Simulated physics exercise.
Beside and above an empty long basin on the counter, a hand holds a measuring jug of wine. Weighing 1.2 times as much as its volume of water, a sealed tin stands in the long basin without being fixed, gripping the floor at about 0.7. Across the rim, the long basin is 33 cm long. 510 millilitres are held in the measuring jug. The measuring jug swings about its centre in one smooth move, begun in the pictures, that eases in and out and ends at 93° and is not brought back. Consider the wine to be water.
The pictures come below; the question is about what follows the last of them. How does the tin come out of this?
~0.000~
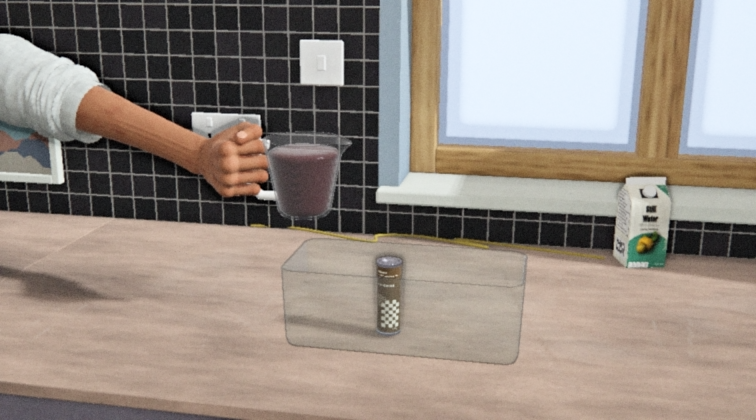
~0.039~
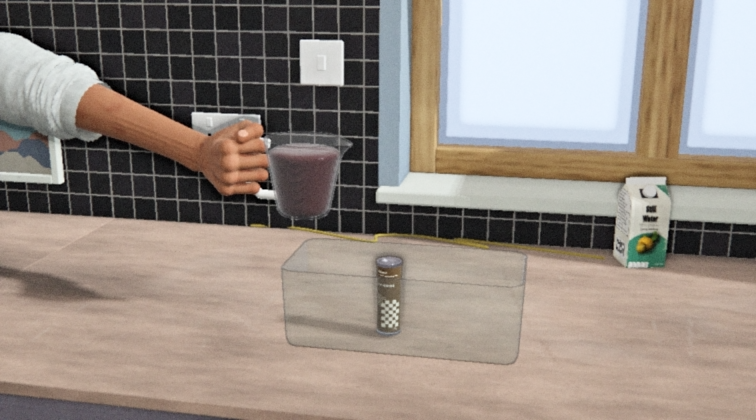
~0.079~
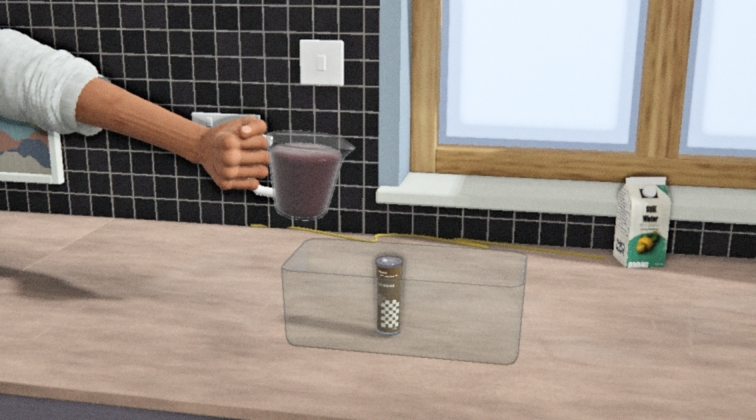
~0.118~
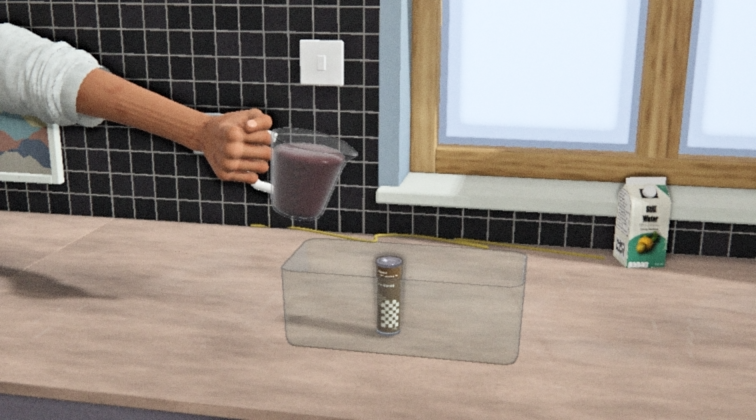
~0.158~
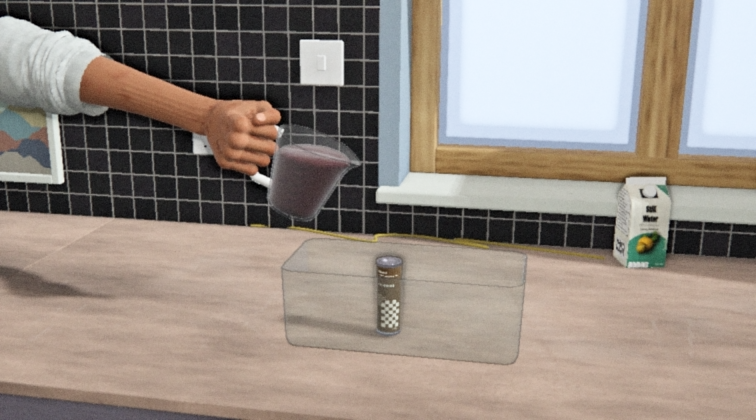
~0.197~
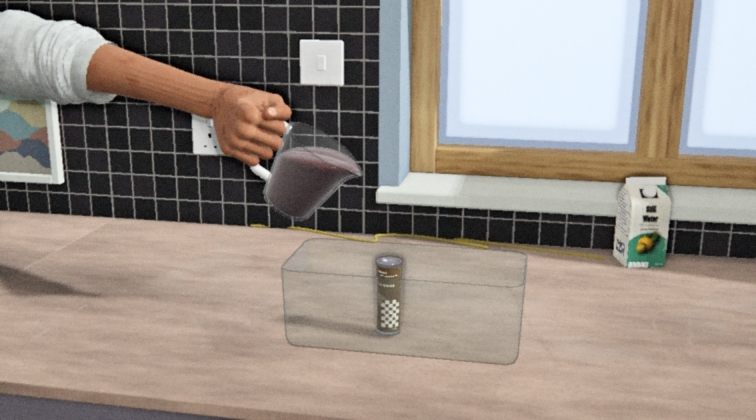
It ends up knocked down.
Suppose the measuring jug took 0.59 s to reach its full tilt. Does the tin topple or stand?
Result: Tin tipped over.
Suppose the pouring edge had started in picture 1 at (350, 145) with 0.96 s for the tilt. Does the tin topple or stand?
Then the tin remains standing.
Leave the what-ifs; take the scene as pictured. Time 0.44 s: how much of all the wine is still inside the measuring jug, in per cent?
Around 48 percent.
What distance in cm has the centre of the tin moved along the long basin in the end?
The middle of the tin ends some 7.5 cm along the basin.
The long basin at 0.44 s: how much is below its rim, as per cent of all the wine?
Estimate - around 26 in a hundred parts.
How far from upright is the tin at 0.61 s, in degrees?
Lean: Around 5° from upright.
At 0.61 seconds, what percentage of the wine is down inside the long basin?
Some 74 percent.
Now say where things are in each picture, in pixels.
In the first frame, it leans 0°; its right rim is at (351, 143); the wine meets the walls at (271, 149) and (340, 151); the long basin's rim runs from (294, 254) to (525, 270); the tin's top is at (389, 265).
In the second frame, it leans 1°; its right rim is at (352, 144); the wine meets the walls at (271, 148) and (341, 152).
In the third frame, it leans 6°; its right rim is at (355, 148); the wine meets the walls at (273, 146) and (342, 154).
In the fourth frame, it leans 13°; its right rim is at (358, 155); the wine meets the walls at (276, 146) and (346, 156).
In the fifth frame, it leans 22°; its right rim is at (361, 164); the wine meets the walls at (280, 148) and (352, 160).
In the sixth frame, it leans 32°; its right rim is at (363, 175); the wine meets the walls at (280, 156) and (360, 167).
After 0.44 s the tilt is 90° and 48 per cent is still to pour; the tin stands where it began.
After 0.61 s the tilt is 93° and 14 per cent is still to pour; the tin leans 5°.
After 0.79 s the tilt is 93° and 3 per cent is still to pour; the tin leans 54°.
After 0.99 s the tilt is 93° and 0 per cent is still to pour; the tin lies on its side.
In the end the tin lies on its side.
